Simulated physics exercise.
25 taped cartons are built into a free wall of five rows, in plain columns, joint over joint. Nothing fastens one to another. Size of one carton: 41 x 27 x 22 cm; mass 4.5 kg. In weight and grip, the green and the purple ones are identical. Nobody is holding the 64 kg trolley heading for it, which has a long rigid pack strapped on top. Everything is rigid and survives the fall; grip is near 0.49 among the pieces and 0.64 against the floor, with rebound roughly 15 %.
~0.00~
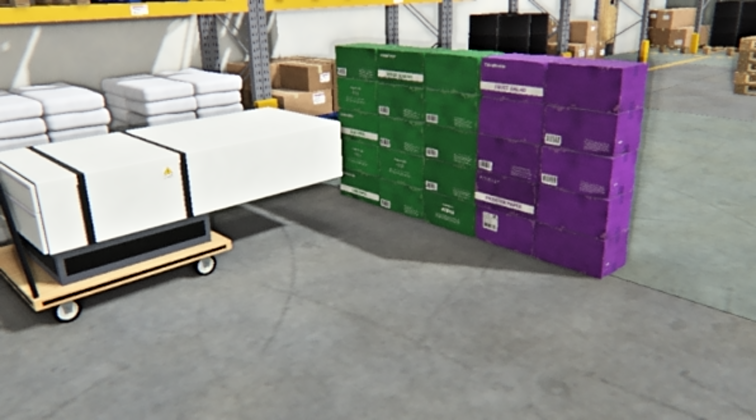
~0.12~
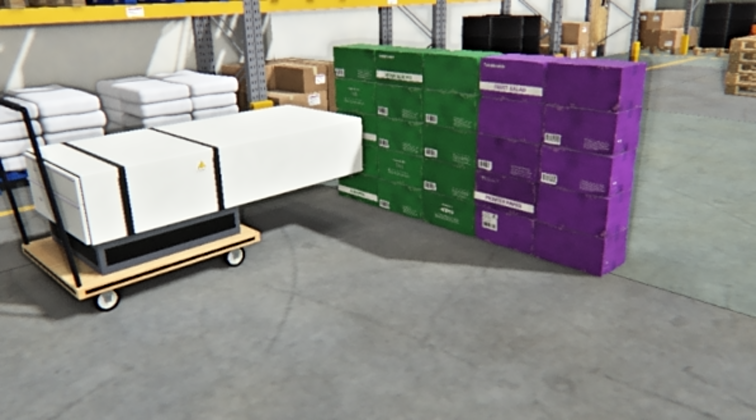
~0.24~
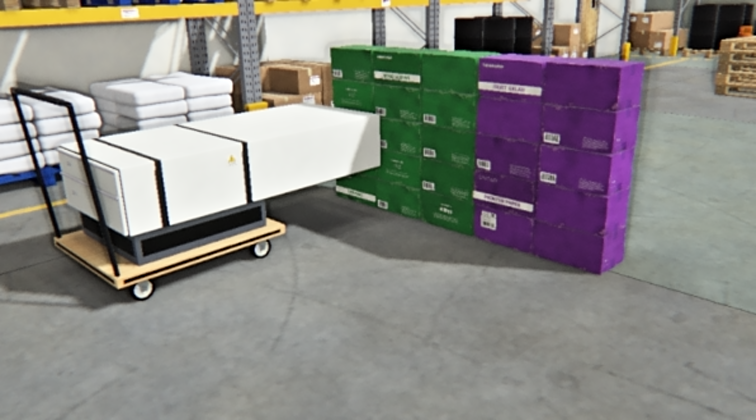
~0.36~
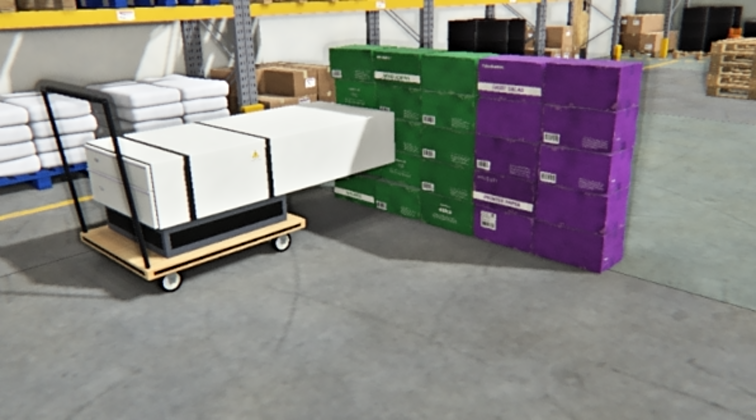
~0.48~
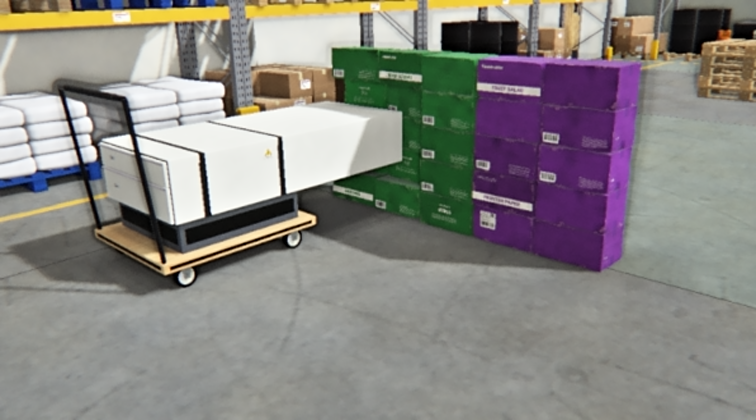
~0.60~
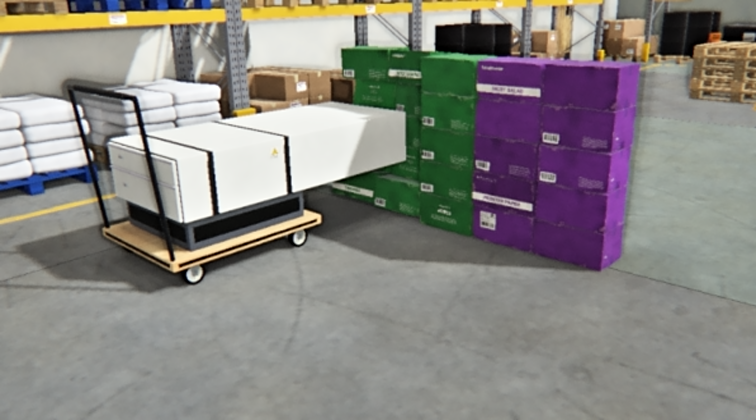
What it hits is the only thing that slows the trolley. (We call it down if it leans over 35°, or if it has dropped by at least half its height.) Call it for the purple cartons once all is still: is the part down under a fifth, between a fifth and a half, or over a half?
Down part: Under a fifth.
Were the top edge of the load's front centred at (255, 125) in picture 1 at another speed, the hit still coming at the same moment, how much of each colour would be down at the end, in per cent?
Result - purple: 0%; green: 50%.
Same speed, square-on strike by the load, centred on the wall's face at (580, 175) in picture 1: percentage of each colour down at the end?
For purple it's 80 per cent, for green 0 per cent.
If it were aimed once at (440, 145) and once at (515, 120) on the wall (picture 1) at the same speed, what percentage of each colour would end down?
You'd get purple at 50 followed by 100, and green at 60 followed by 30 percent.
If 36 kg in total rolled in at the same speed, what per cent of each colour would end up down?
Down by colour: Purple 0, green 30 per cent.
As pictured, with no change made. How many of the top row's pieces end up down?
2.
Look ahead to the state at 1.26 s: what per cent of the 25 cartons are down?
35 per cent.
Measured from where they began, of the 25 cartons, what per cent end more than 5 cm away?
That is 35 per cent.
After 0.76 s, load 25 cm past the wall's line, still rolling; none of the 10 purple cartons down (0 of 25 in all colours); top purple carton unmoved; top green carton 8° from how it stood.
After 0.98 s, load 31 cm past the wall's line, still rolling; none of the 10 purple cartons down (9 of 25 in all colours); top purple carton unmoved; top green carton 38° from how it stood, 29 cm lower.
After 1.26 s, load 39 cm past the wall's line, still rolling; none of the 10 purple cartons down (9 of 25 in all colours); top purple carton unmoved; top green carton 24° from how it stood, 57 cm lower.
In the end (2.0 s), load 52 cm past the wall's line, still rolling; none of the 10 purple cartons down (9 of 25 in all colours); top purple carton unmoved; top green carton 65 cm lower. That is 0 per cent. From the last view, middles, top purple carton near (520, 79), top green carton near (466, 129).
